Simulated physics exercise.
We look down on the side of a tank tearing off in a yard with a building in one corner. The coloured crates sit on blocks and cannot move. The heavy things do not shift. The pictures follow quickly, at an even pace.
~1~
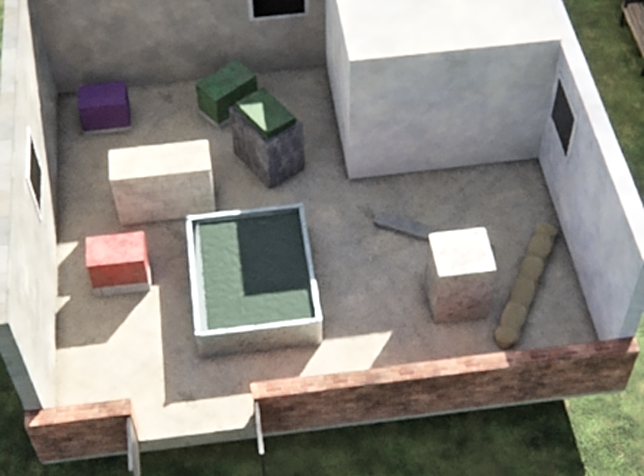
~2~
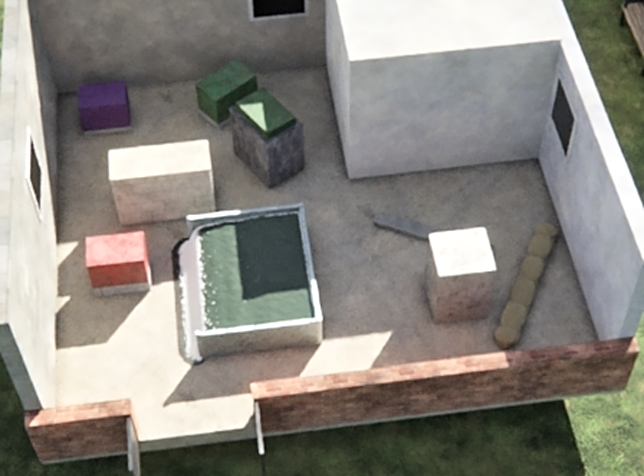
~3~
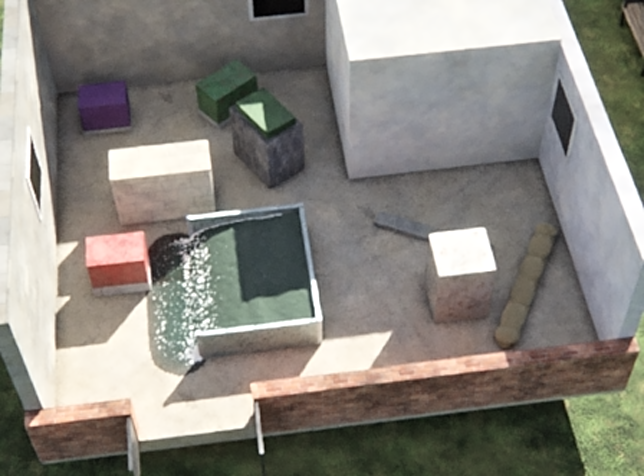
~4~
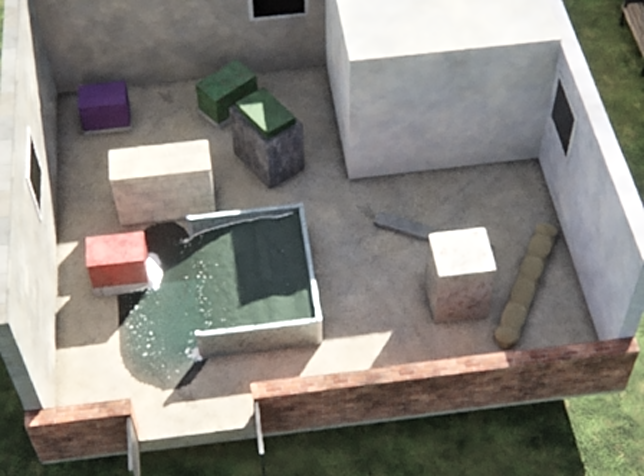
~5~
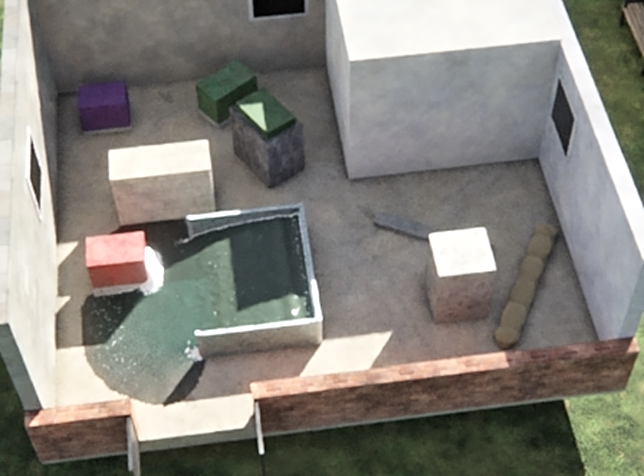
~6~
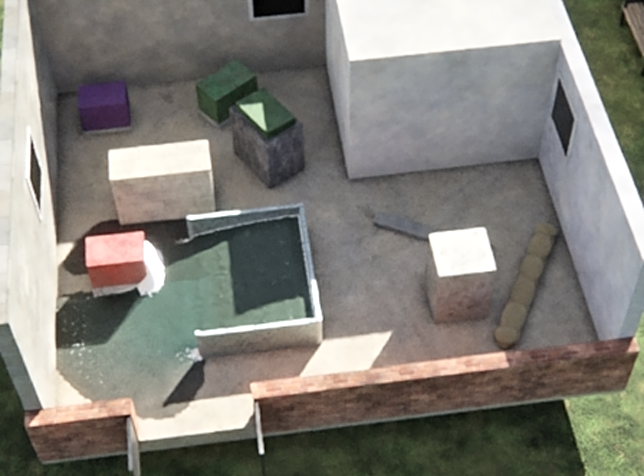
Water pours from the open left side of a tank and spreads around a red block.
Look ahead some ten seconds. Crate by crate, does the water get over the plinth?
In the end: The purple crate gets wet; the red crate gets wet; the green crate stays dry.
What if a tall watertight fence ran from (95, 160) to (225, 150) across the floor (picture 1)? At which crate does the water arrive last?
Last comes the crate marked green.
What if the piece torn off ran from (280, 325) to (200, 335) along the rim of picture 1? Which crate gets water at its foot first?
That is the red crate.
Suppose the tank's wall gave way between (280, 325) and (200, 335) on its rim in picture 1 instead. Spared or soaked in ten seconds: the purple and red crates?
Then: Purple crate stays dry, red crate escapes it.
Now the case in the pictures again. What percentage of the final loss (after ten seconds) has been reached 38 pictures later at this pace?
Close to 60 %.
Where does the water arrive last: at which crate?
I say the green-painted one.
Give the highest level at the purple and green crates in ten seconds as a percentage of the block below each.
About 170 and 80 per cent.
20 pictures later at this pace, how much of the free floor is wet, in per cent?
Some 40 per cent.
A moment on, water covers 20 % of the floor; the purple crate not reached, the red crate water round its plinth, the green crate not reached.
Next, water covers 25 % of the floor; the purple crate water round its plinth, the red crate water round its plinth, the green crate not reached.
Then, water covers 40 % of the floor; the purple crate water round its plinth, the red crate water round its plinth, the green crate water round its plinth.
Later, water covers 70 % of the floor; the purple crate water round its plinth, the red crate water round its plinth, the green crate water round its plinth.
In the end, water covers 90 % of the floor; the purple crate was topped, the red crate was topped, the green crate stayed above the water.
